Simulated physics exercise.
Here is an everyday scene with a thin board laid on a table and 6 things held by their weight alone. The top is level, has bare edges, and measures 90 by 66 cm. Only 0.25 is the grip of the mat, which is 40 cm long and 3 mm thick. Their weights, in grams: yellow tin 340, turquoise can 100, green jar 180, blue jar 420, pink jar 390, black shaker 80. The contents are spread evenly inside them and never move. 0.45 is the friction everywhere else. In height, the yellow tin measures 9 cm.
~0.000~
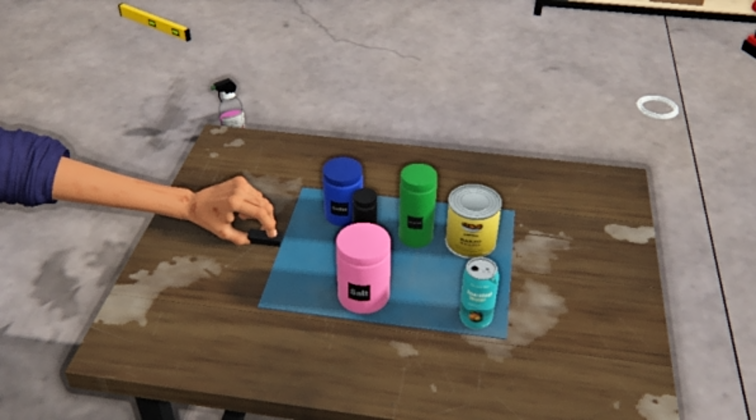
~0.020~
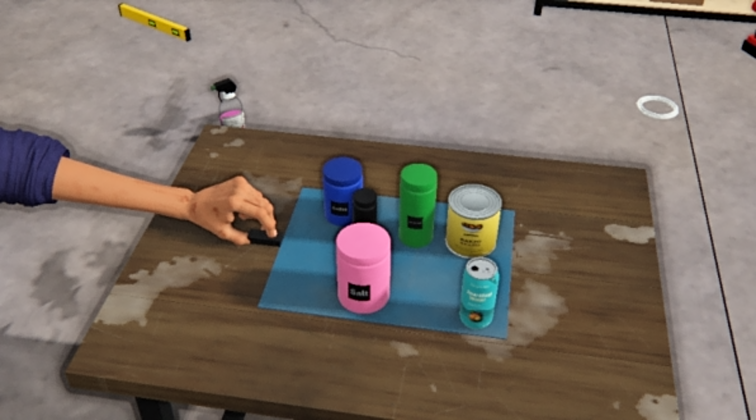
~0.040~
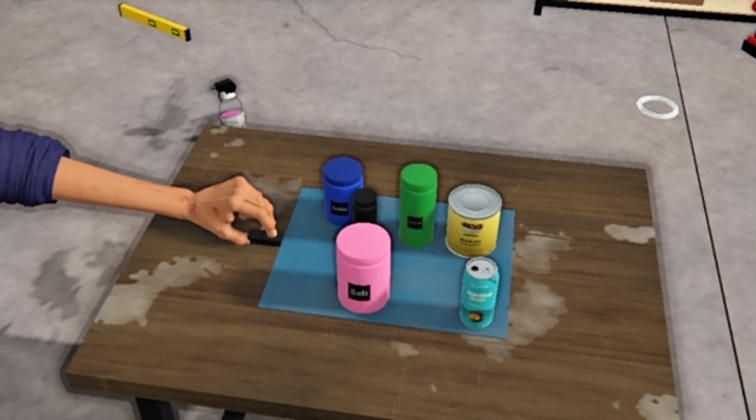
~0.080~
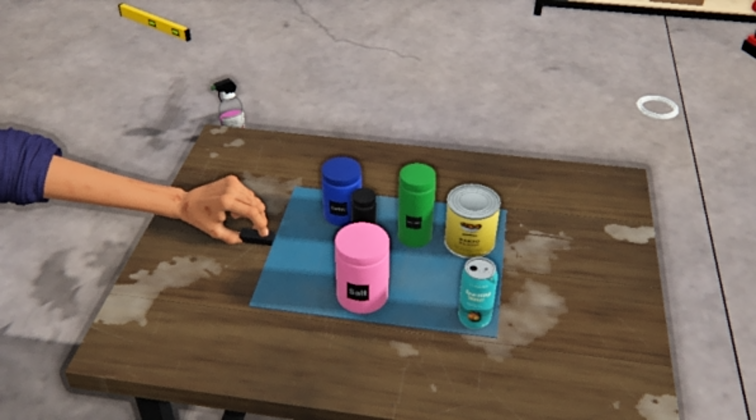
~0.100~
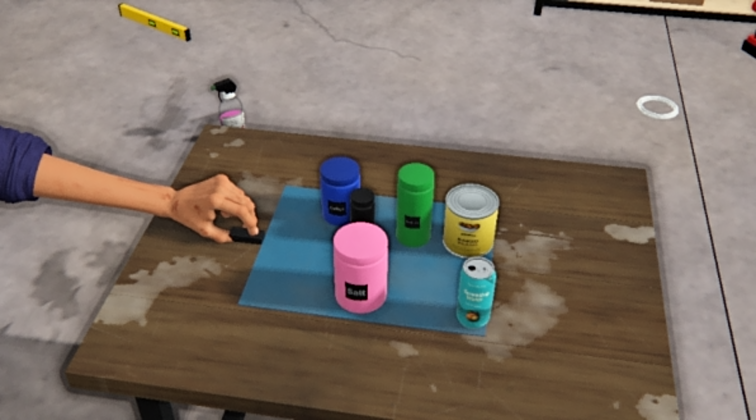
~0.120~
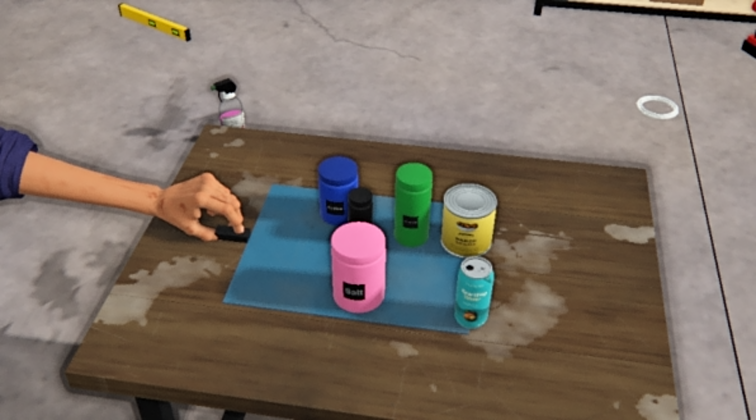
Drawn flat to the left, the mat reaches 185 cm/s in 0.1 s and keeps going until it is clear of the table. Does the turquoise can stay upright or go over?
The turquoise can keeps standing.
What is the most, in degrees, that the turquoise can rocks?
Maximum lean: 4°.
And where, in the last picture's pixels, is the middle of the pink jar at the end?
It ends up at about (304, 263).
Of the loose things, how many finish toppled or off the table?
Total count: 1.
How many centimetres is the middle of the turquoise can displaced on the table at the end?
Displacement: Approx. 2 cm.
Around 0.32 s, mat out by 43 cm; turquoise can shifted 2 cm near (468, 295); black shaker at 7° to upright; green jar at 9° to upright.
Around 0.52 s, mat out by 80 cm; turquoise can shifted 2 cm near (466, 295); black shaker on its side; blue jar at 25° to upright.
Finally (2.6 s), on their side or leaning hard on the table, black shaker; not toppled but over 6 cm from the start, blue jar and pink jar; the other 3 still in place (within 6 cm). Final places as that camera would see them, turquoise can near (467, 295).
